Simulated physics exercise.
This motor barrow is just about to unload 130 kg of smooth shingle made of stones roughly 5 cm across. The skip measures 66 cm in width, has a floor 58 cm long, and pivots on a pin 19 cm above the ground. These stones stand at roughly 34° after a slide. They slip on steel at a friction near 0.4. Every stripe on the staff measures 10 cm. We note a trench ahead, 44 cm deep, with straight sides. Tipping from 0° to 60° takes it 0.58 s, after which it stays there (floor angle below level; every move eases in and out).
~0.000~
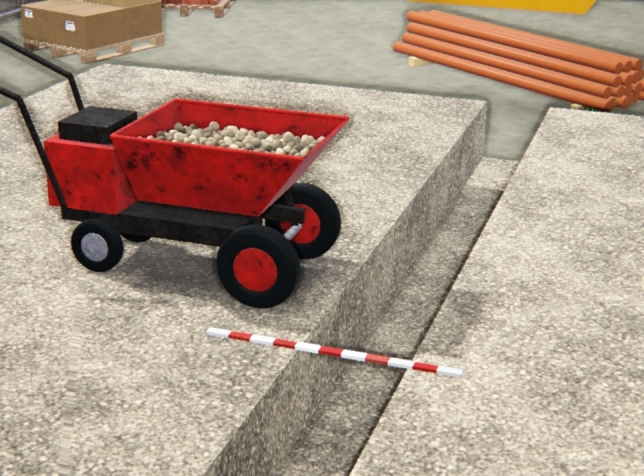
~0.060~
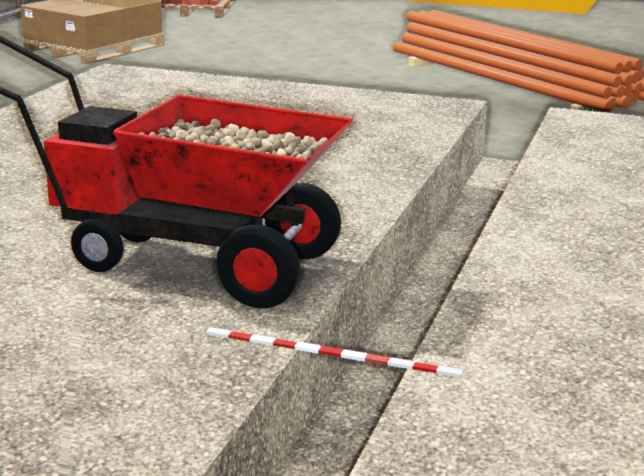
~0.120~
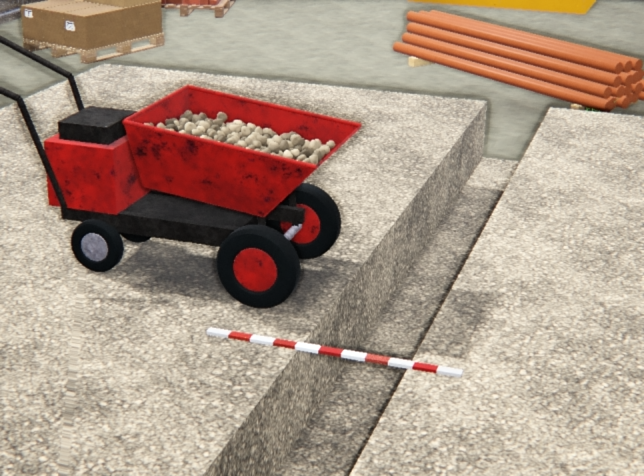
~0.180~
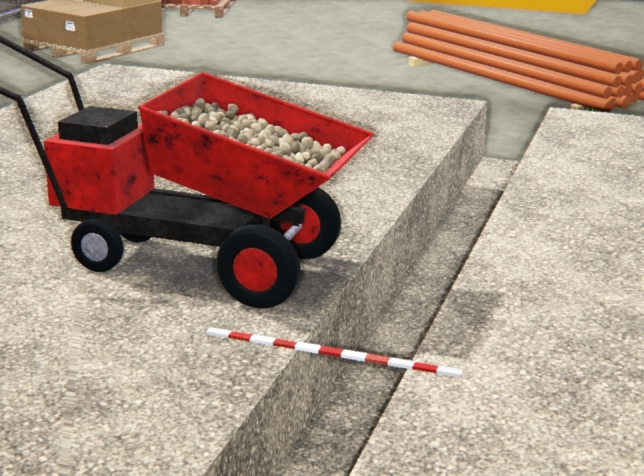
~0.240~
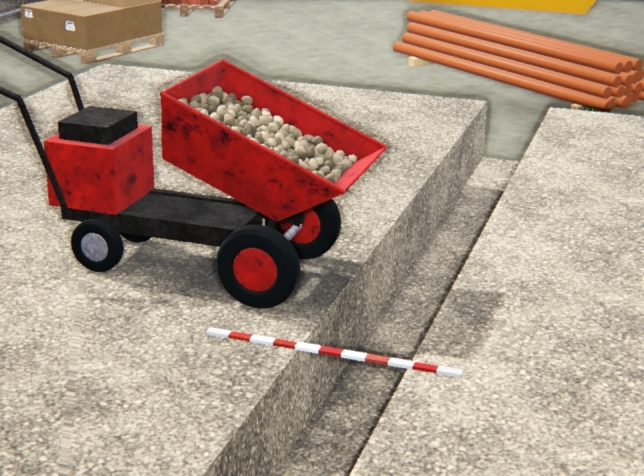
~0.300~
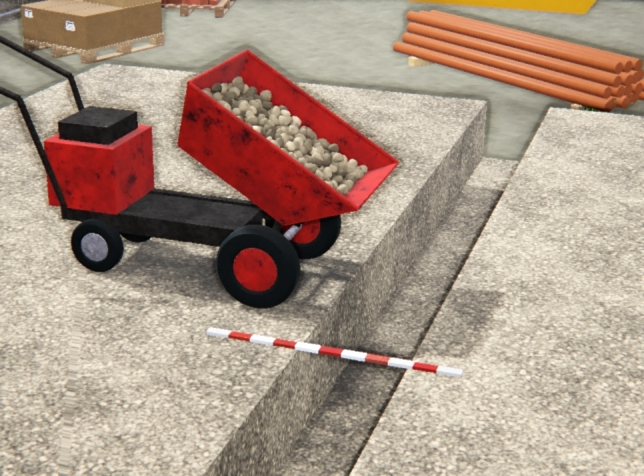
Beside a straight trench, a red motor barrow's skip of stones tilts steadily toward the right.
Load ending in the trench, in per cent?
39 per cent.
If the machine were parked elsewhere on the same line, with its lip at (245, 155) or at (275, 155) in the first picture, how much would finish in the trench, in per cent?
Result: Close to 80 then close to 60 per cent.
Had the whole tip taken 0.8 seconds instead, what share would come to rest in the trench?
Estimate: About 45 %.
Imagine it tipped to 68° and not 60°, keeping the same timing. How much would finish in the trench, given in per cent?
About 40%.
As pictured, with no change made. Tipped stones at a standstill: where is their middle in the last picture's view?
Resting centre: About (463, 303).
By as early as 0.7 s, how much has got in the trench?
I'd say near 5 per cent at that time.
After 0.4 s the floor is at 50°; 100 % in the skip; the foremost stones are at (363, 220).
After 0.7 s the floor is at 60°; 92 % in the skip, 7 % in the trench; the foremost stones are at (438, 273).
After 1.0 s the floor is at 60°; 41 % in the skip, 14 % in the trench, 45 % past the trench; the foremost stones are at (598, 332).
After 3.0 s the floor is at 60°; 12 % in the skip, 39 % in the trench, 49 % past the trench; the foremost stones are past the picture's edge.
